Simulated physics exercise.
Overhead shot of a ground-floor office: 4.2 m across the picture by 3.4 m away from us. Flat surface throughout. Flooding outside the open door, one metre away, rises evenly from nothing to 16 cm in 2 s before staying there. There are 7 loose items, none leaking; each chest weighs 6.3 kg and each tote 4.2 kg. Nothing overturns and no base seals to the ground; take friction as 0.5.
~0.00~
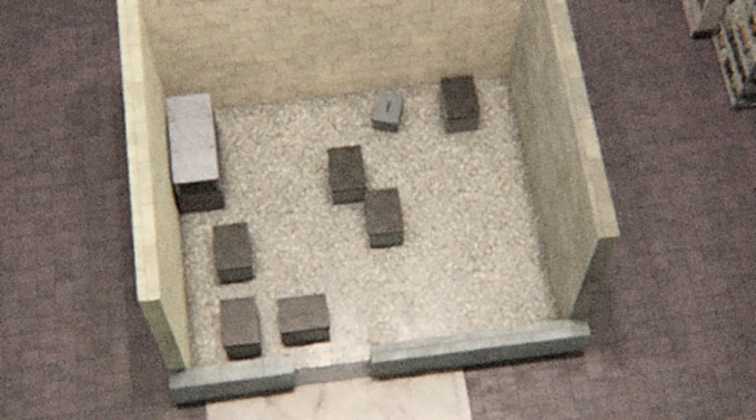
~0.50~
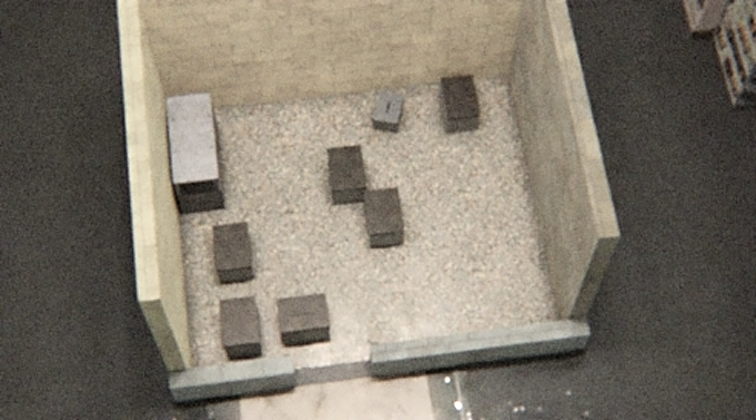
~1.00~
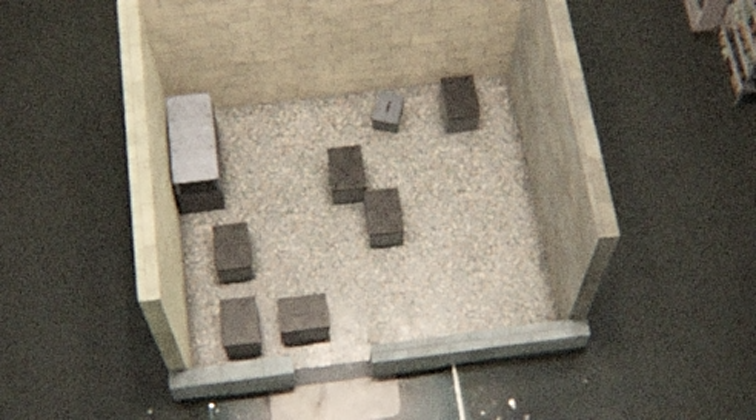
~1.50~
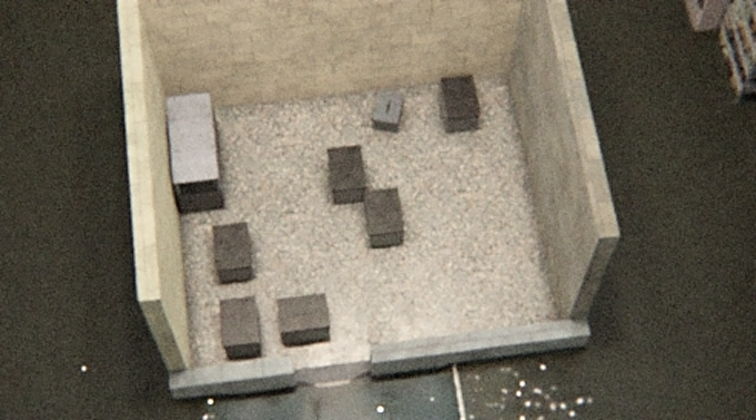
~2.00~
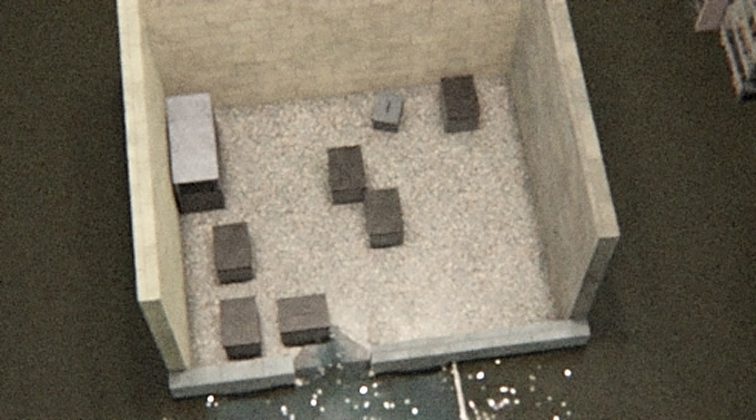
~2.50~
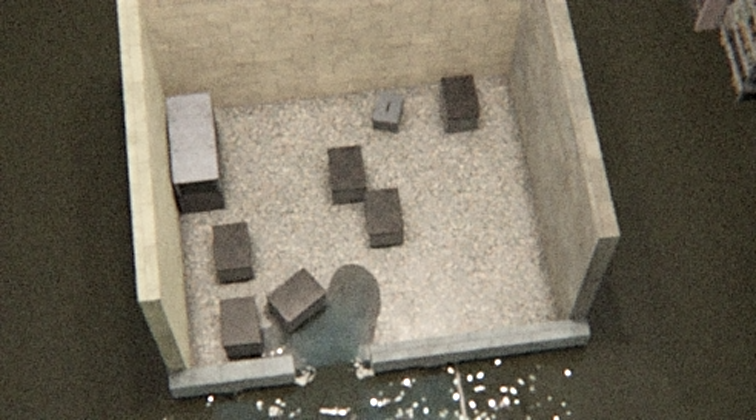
In a small walled room seen from above, dark boxes sat still while the ground outside darkened with water, which then crept through the front doorway and turned the box nearest the opening.
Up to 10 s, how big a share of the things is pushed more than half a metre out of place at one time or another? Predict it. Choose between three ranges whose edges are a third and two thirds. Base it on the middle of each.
The range is the highest, two thirds or more.
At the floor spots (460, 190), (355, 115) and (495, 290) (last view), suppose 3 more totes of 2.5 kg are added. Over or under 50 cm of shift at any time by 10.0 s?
Taking them in order, the first is beyond that distance, the second is beyond that distance and the third is within that distance.
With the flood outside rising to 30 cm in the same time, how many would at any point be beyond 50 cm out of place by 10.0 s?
Count: 6.
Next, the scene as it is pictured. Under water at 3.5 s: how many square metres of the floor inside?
Roughly 4.5 m2 of it is wet.
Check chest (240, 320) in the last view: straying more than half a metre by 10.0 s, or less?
I'd say not as far.
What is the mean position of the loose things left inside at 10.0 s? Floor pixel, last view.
They're centred close to (394, 189).
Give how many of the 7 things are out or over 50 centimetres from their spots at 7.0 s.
Count then: 3.
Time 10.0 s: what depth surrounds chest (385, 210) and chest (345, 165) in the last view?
Some 6 cm at the first, some 7 cm at the second.
After 3.5 s 1 of 7 are over 50 cm from their spots; 0 afloat.
After 4.5 s 3 of 7 are over 50 cm from their spots; 1 afloat.
After 7.0 s 3 of 7 are over 50 cm from their spots; 6 afloat.
After 10.0 s 5 of 7 are over 50 cm from their spots, and 5 have been at some point; 7 afloat.
